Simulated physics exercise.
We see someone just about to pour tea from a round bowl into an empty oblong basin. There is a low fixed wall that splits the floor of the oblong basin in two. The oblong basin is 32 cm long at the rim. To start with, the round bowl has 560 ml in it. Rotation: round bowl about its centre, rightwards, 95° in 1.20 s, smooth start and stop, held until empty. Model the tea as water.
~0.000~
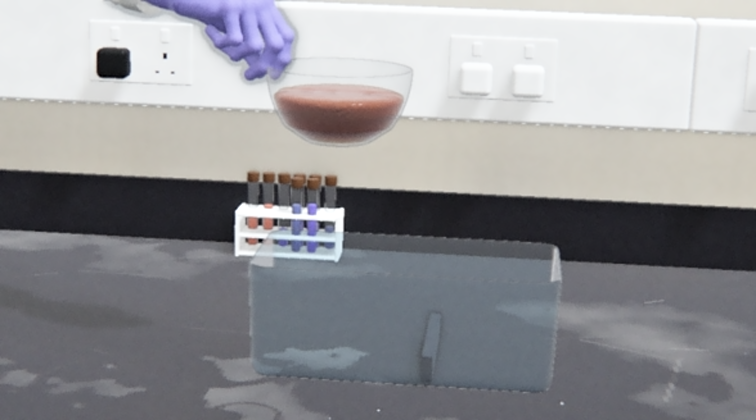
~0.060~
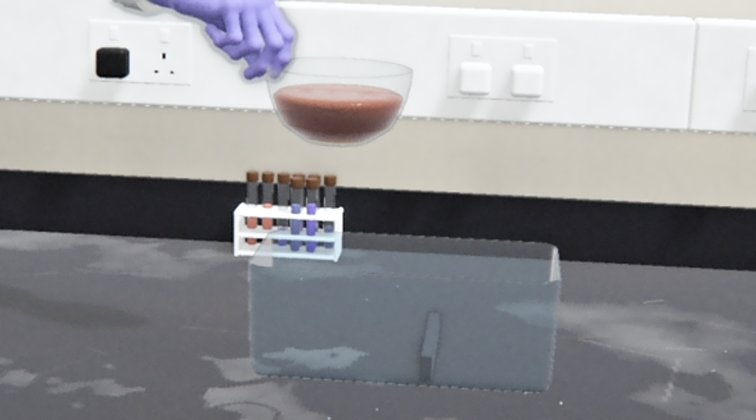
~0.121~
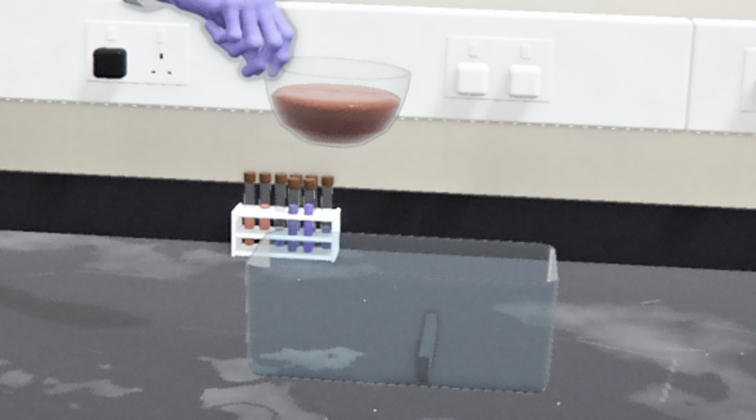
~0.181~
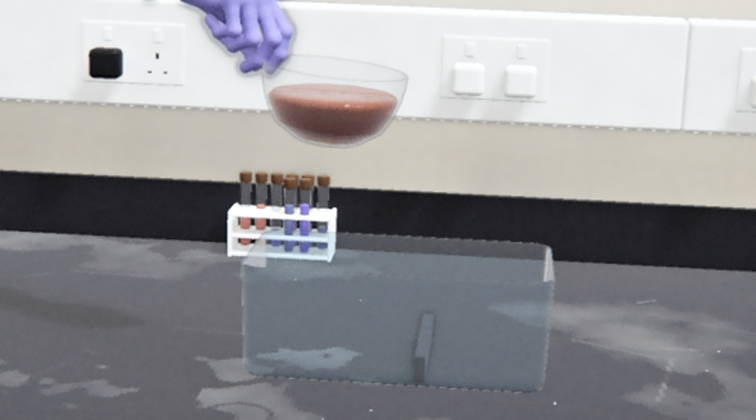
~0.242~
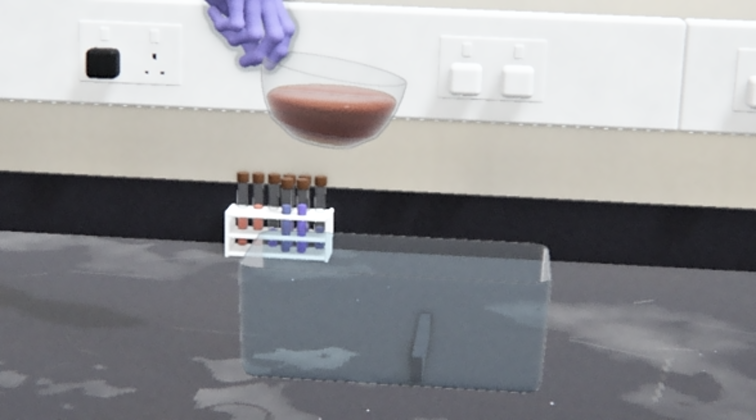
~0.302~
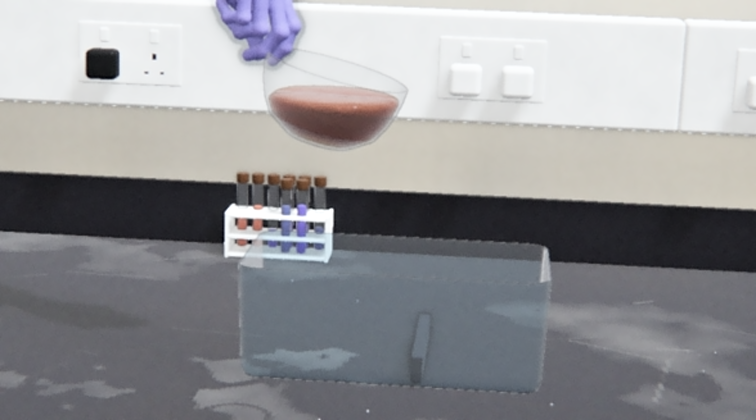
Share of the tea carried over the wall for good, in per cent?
Near 78 per cent.
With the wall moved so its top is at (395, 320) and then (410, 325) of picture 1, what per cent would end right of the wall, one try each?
95 % and 90 %.
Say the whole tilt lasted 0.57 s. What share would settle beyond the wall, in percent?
Roughly 70 %.
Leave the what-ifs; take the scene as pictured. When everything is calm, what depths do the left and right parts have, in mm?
About 4 mm left, about 22 mm right.
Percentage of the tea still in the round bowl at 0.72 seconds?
Roughly 62 %.
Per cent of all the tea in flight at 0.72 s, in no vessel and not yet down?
Share: Roughly 30 per cent.
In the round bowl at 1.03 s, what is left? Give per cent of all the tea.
What remains is about 9 percent of it all.
Then, 0.72 s in, the tilt is 62° and 62 per cent is still to pour, 1 is left of the wall and 6 right of it.
Then, 1.03 s in, the tilt is 90° and 9 per cent is still to pour, 7 is left of the wall and 69 right of it.
Then, 1.35 s in, the tilt is 95° and 0 per cent is still to pour, 20 is left of the wall and 79 right of it.
Then, 1.70 s in, the tilt is 95° and 0 per cent is still to pour, 22 is left of the wall and 78 right of it.
Finally, 22 per cent lies left of the wall, 78 right of it and 1 outside.
